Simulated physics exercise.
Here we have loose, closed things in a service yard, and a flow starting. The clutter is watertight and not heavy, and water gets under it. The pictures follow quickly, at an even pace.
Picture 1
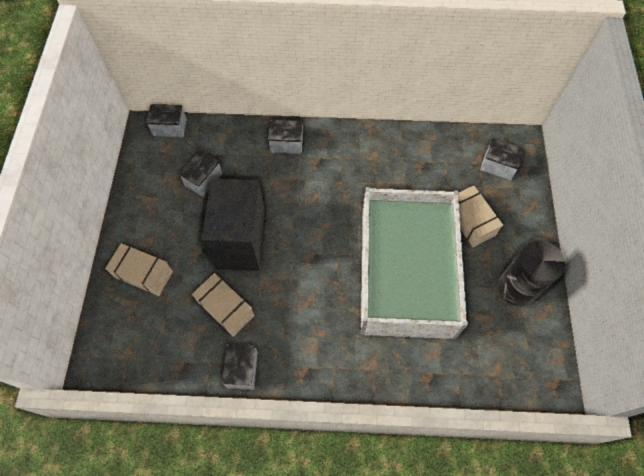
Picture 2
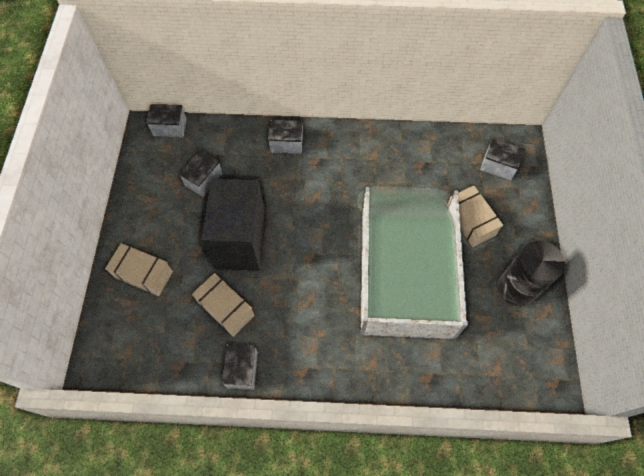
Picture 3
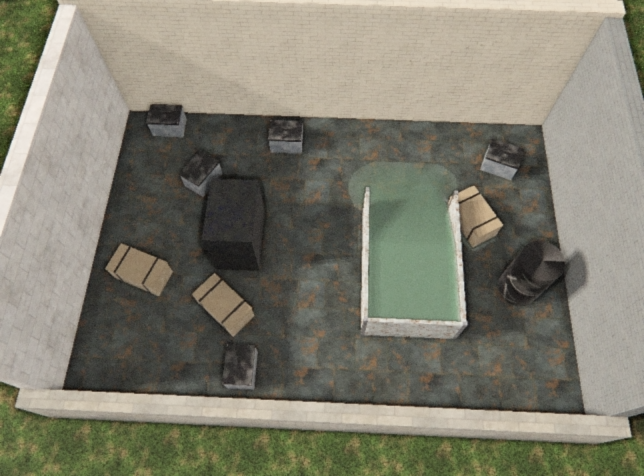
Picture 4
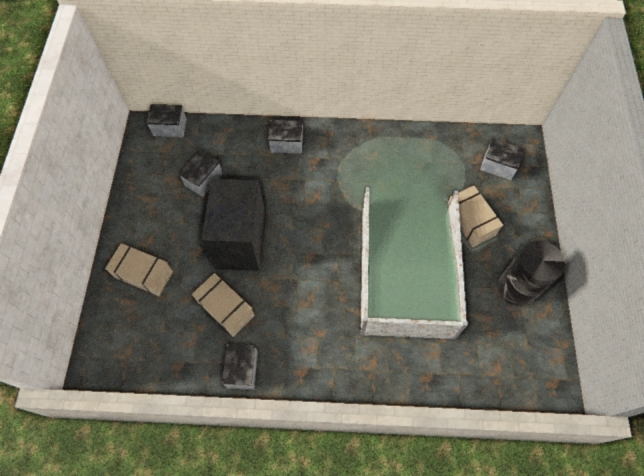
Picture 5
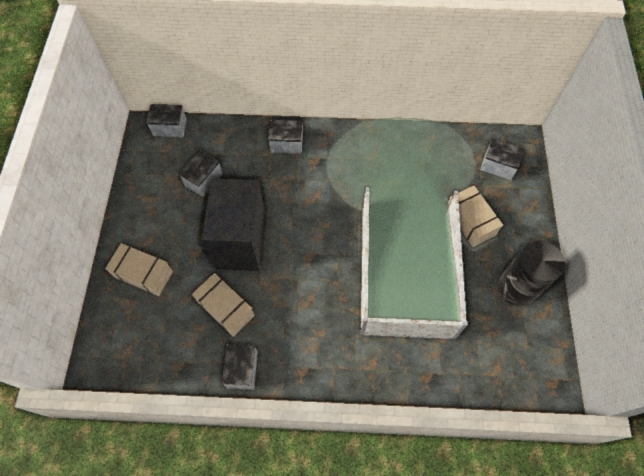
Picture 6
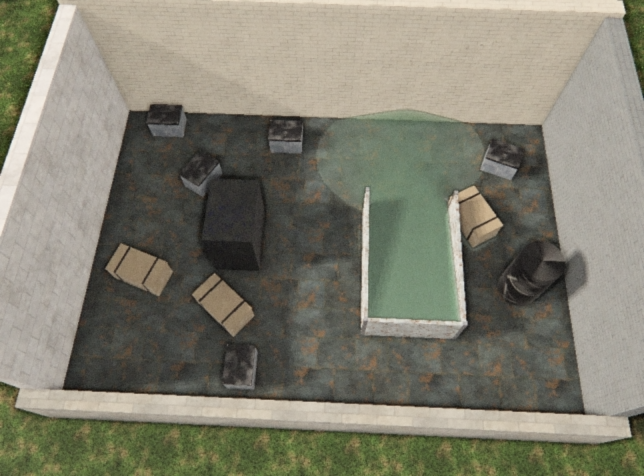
At first, green water fills a walled rectangular basin in a yard scattered with crates, blocks and a dark box. Then the basin's far wall is gone, and water spreads from that end in a widening rounded sheet toward the back wall, while the surrounding objects stay still.
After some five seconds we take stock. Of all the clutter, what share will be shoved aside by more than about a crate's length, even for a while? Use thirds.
It is one to two thirds.
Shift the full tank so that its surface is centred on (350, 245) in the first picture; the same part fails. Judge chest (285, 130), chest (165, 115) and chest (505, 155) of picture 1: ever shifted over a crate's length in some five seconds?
In that order: That far or more, that far or more, yes.
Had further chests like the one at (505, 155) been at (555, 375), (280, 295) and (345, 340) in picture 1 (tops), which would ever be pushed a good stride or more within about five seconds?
In that order: That far or more, short of that, no.
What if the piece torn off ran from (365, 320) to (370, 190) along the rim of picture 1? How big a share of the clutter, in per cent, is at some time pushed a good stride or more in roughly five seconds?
Close to 80 %.
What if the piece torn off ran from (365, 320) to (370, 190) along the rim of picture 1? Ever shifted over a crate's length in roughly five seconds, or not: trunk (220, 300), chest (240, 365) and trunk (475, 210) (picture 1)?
As listed: Moved that far, moved that far, short of that.
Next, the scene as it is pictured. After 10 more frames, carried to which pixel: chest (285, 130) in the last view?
Around (261, 148).
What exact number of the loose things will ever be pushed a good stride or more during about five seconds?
It comes to 4.
A moment on, 0 of 8 are well off their spots; 0 afloat.
Next, 1 of 8 are well off their spots; 0 afloat.
Later, 4 of 8 are well off their spots; 2 afloat.
In the end, 4 of 8 are well off their spots, and 4 have been at some point; 4 afloat.
